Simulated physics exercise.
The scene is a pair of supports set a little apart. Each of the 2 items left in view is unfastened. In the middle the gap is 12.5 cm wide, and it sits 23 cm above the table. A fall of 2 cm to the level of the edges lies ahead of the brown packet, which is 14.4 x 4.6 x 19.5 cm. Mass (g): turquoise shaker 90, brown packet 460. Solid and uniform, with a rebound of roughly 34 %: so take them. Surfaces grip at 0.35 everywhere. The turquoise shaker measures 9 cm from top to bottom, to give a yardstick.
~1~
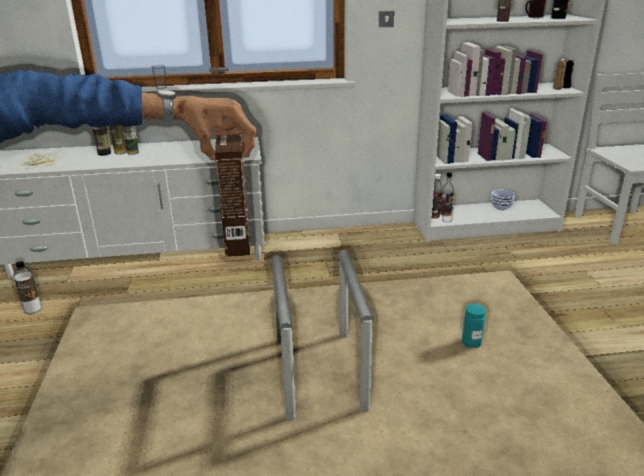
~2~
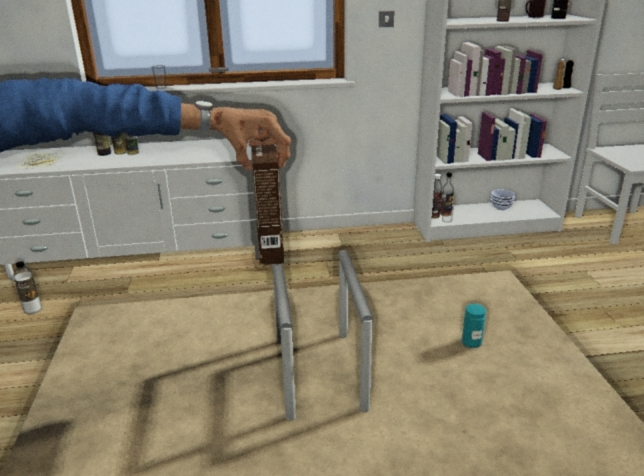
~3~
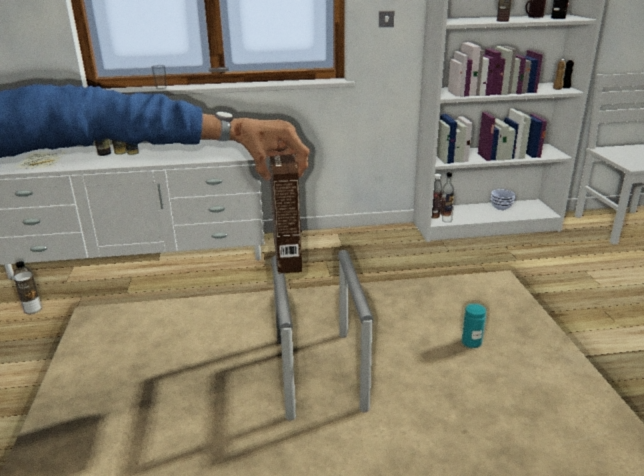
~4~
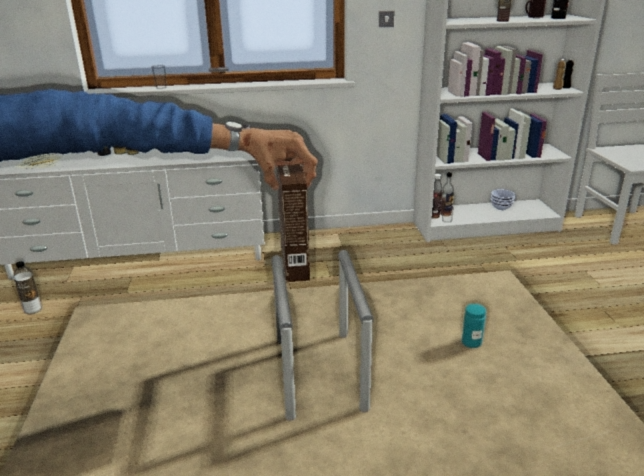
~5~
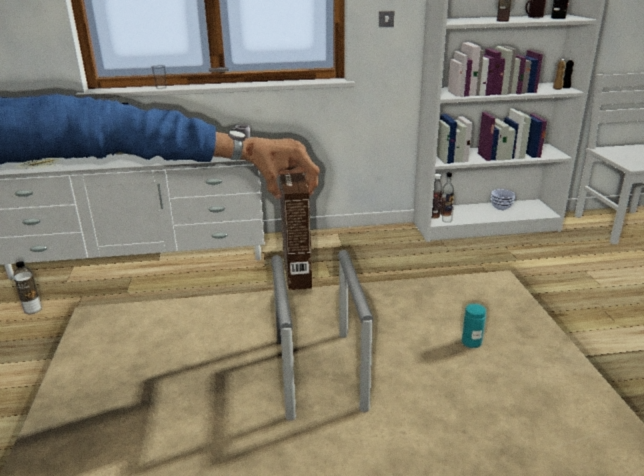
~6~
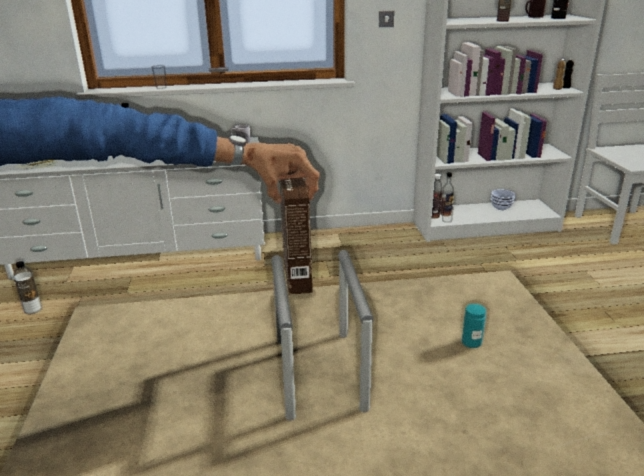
The video shows a hand in a blue sleeve carrying an upright brown packet rightward and slightly downward above two grey supports, then holding it nearly still over them, while a turquoise shaker stands motionless to the right.
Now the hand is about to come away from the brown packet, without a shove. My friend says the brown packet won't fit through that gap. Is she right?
She is wrong; it falls through.
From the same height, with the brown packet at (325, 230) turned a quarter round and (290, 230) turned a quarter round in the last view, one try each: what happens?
First stuck, then stuck.
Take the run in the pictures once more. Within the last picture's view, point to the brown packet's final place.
Around (388, 357).
Then, 0.30 s past the last view, brown packet at 18° to upright near (308, 308).
Then, 0.40 s past the last view, brown packet at 19° to upright near (338, 329).
Then, 0.50 s past the last view, brown packet at 33° to upright near (352, 334).
Then, 0.70 s past the last view, brown packet on its side near (387, 356).
Finally, on their side or leaning hard on the stand or table, brown packet; turquoise shaker still in place (within 4 cm). Final places as that camera would see them, brown packet near (388, 357). The packet goes down the gap.
